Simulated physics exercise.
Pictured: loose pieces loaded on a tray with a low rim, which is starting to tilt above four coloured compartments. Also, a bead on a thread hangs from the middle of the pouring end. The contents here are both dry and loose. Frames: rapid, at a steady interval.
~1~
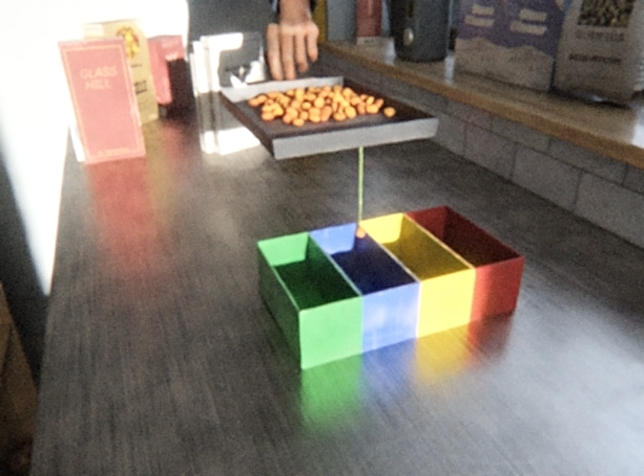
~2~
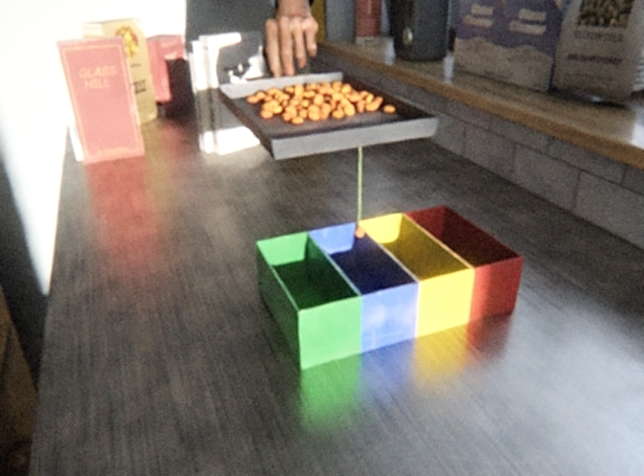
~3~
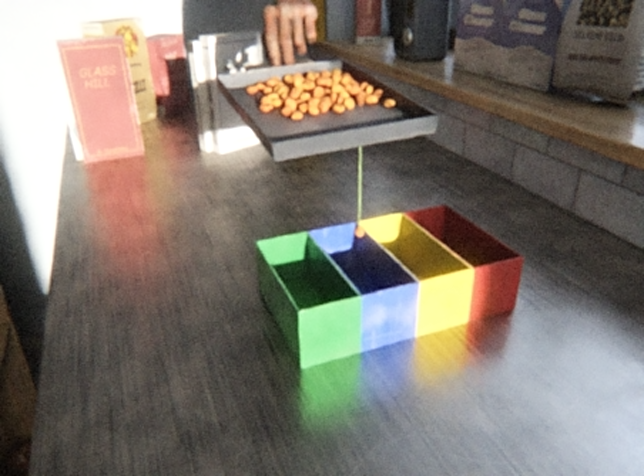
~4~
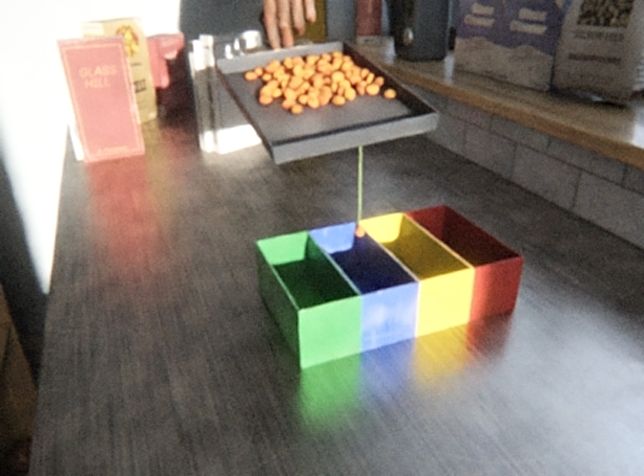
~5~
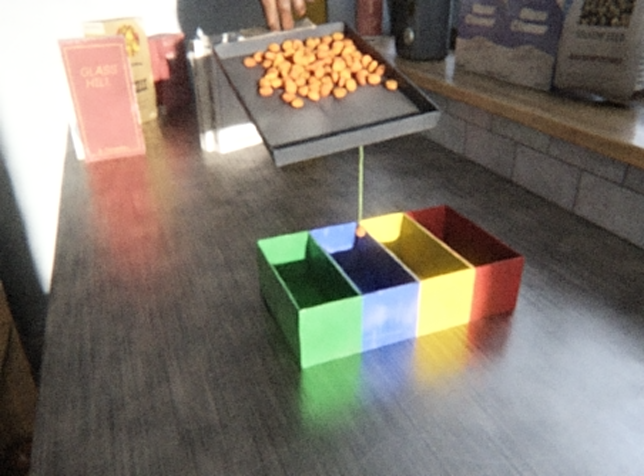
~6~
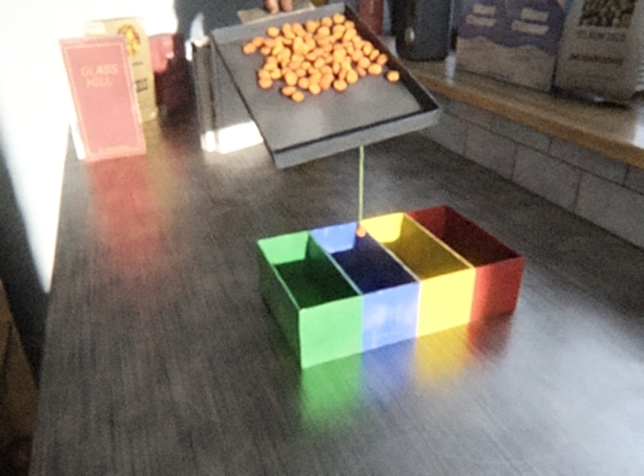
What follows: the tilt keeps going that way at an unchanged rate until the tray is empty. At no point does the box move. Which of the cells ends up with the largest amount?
The green cell ends up with the largest amount.
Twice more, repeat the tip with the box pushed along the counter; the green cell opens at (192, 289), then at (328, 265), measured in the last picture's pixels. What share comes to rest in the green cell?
About 0 per cent first, then about 50 per cent.
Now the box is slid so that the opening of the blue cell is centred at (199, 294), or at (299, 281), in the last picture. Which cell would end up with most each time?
So the first one goes to the cell in red and the second to that blue cell.
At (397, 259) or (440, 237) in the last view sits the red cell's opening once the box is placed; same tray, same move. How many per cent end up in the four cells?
The first comes to 100 percent and the second to 90 percent.
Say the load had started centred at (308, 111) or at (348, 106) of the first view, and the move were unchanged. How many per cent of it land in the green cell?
First case around 70 %, second case around 60 %.
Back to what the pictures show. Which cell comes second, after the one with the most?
Ranked number two: The cell in blue.
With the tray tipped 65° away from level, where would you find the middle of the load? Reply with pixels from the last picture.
Look about (309, 132) in the last picture.
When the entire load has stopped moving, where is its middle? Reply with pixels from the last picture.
Near (314, 327), more or less.
Shortly afterwards, tray tipped steeply; all but a few on the tray; a little falling or outside the box.
Next, tray tipped past a quarter turn; near a quarter on the tray; near half in the green cell; a little in the blue cell; near a quarter falling or outside the box.
Some moments later, tray tipped past a quarter turn; only a few on the tray; near two thirds in the green cell; a little in the blue cell; near a quarter falling or outside the box.
In the end, tray tipped past a quarter turn; only a few on the tray; near two thirds in the green cell; a little in the blue cell; none at all in the yellow cell; none at all in the red cell; near a quarter outside the box.
